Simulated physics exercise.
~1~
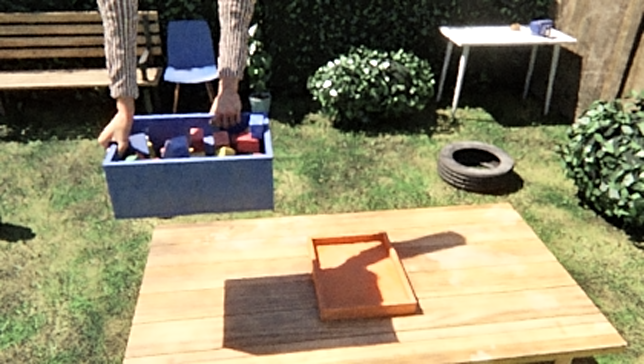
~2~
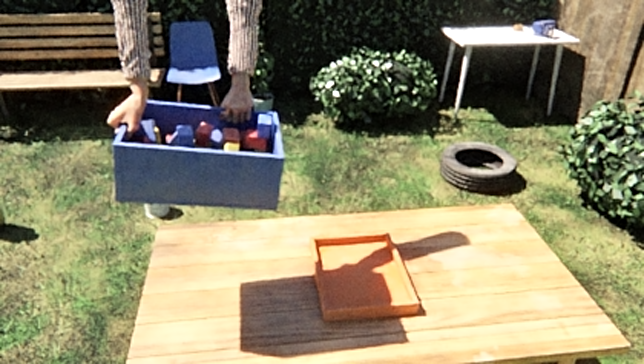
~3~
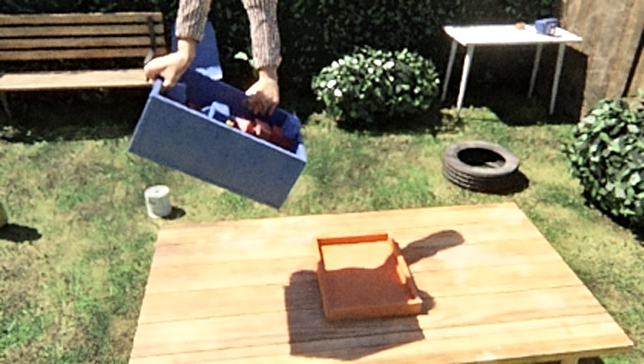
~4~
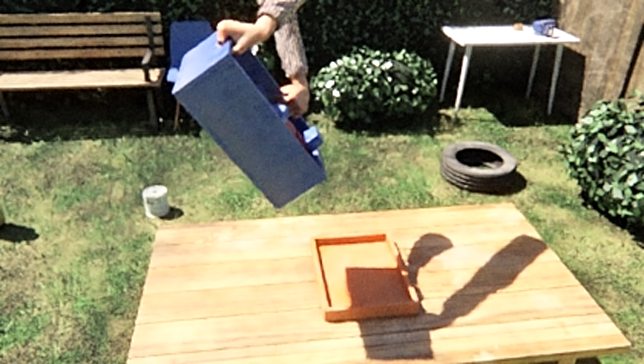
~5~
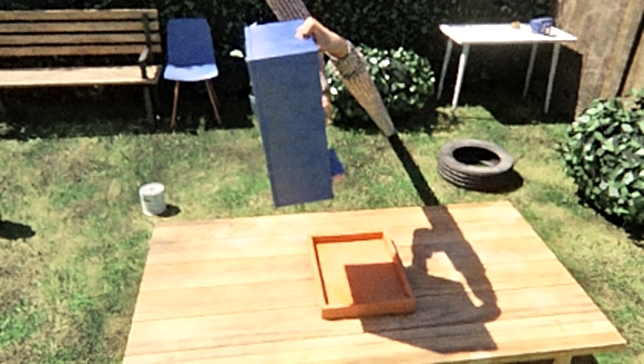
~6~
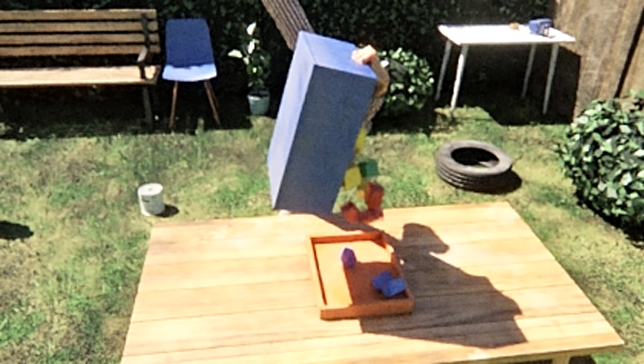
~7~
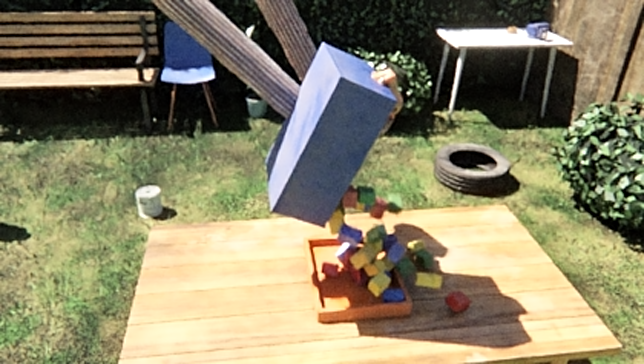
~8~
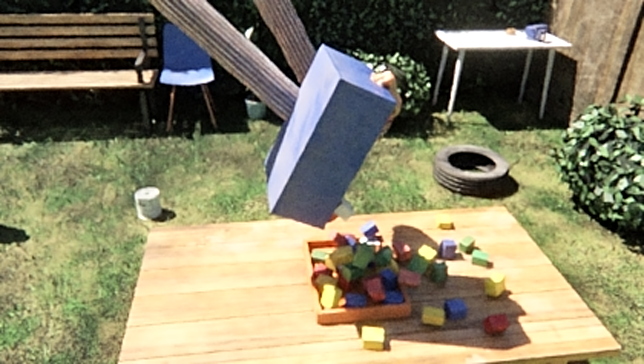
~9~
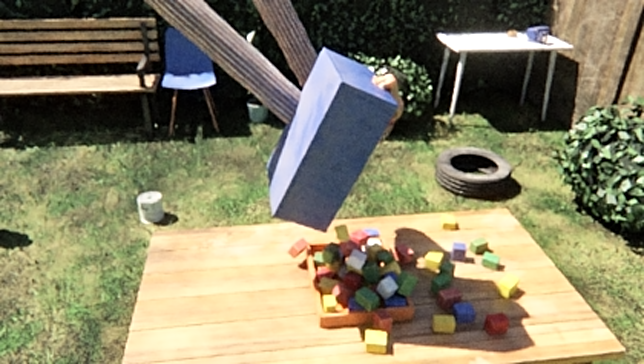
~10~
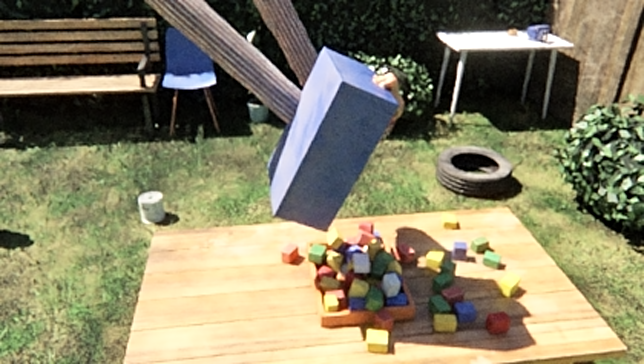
In a sunny garden with a bench, a chair and a tire on the grass, two hands hold a blue crate of colorful toy blocks above a wooden table. An empty orange tray sits on the table. The arms move the crate to the right and tip it steadily until its open side faces right and downward. A few blocks drop first, then a thick stream tumbles into the tray. The blocks heap up there while others scatter over the tabletop, mostly to the right. Finally, the crate hangs tilted above the piled tray and the strewn blocks.
